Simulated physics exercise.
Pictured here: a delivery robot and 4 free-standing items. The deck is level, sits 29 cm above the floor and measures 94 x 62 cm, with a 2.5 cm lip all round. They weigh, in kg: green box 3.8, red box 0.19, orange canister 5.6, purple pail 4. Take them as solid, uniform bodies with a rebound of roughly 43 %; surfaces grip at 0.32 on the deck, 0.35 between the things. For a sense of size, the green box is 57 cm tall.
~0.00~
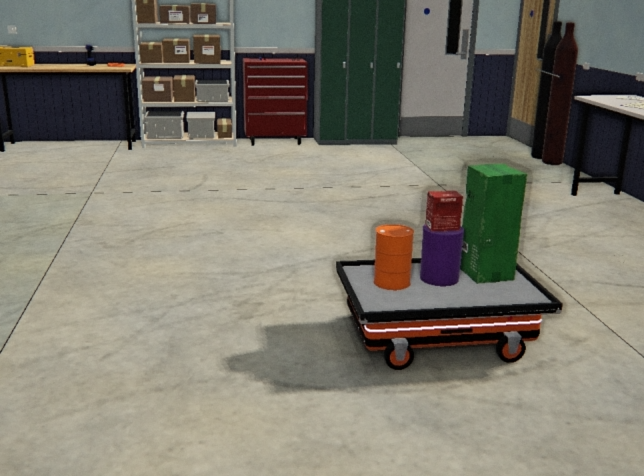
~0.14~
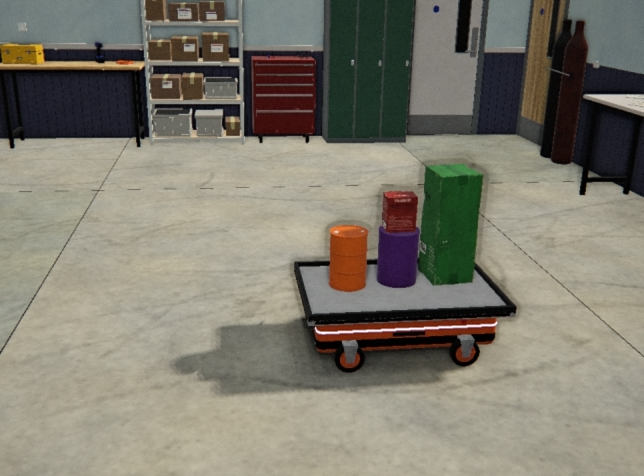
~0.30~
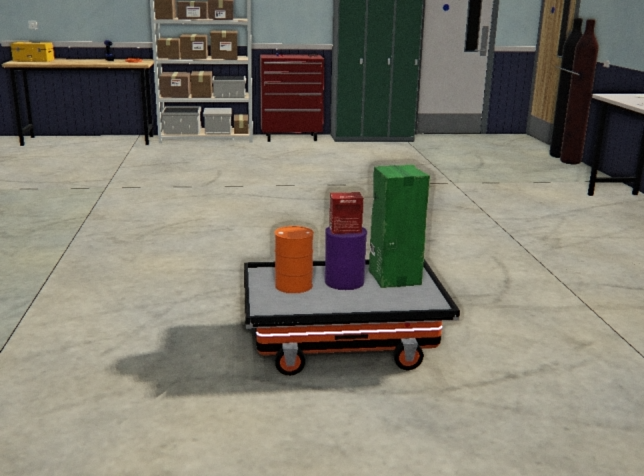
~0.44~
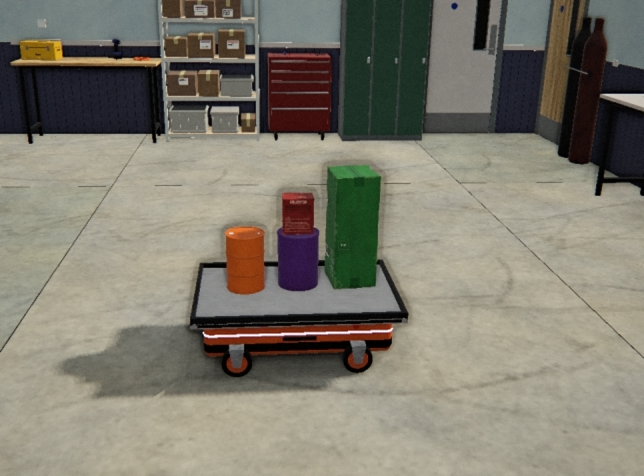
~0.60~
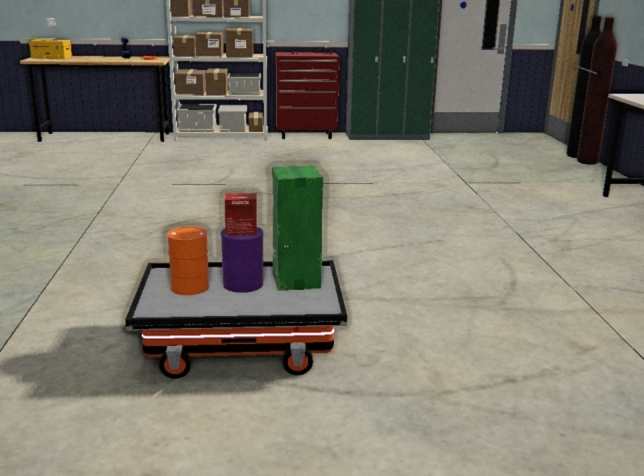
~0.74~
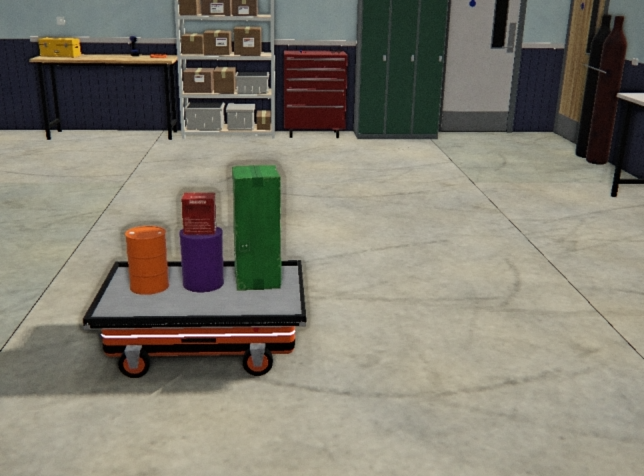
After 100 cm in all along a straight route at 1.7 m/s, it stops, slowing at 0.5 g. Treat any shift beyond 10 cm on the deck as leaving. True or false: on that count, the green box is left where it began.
False; the green box is displaced.
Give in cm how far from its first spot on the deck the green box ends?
Roughly 16 centimetres.
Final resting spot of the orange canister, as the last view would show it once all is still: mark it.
Rest position, about (106, 260) px.
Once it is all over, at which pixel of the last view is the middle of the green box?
It ends up at about (207, 228).
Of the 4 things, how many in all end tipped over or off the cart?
So, 0 in all.
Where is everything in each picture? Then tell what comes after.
In the first frame, 0 cm covered; green box (491, 223); red box (444, 211).
In the second frame, 24 cm covered; purple pail (398, 255); red box (399, 212).
In the third frame, 51 cm covered; orange canister (294, 259); purple pail (345, 257).
In the fourth frame, 75 cm covered; red box (298, 214); orange canister (245, 260).
In the fifth frame, 102 cm covered; purple pail (243, 259); red box (241, 214).
In the sixth frame, 120 cm covered; green box (256, 228) shifted 2 cm; orange canister (148, 260) shifted 2 cm.
Around 0.84 s, 127 cm covered; green box shifted 6 cm near (235, 228); red box shifted 6 cm; purple pail shifted 6 cm.
Around 0.94 s, 129 cm covered, stopped; green box shifted 11 cm near (219, 228); red box shifted 11 cm; orange canister shifted 11 cm.
Around 1.04 s, 129 cm covered, stopped; green box shifted 15 cm near (210, 228); orange canister at 4° to upright; red box shifted 16 cm.
Finally (1.6 s), not toppled but over 10 cm from the start, green box, red box, orange canister and purple pail. Final places as that camera would see them, green box near (207, 228).
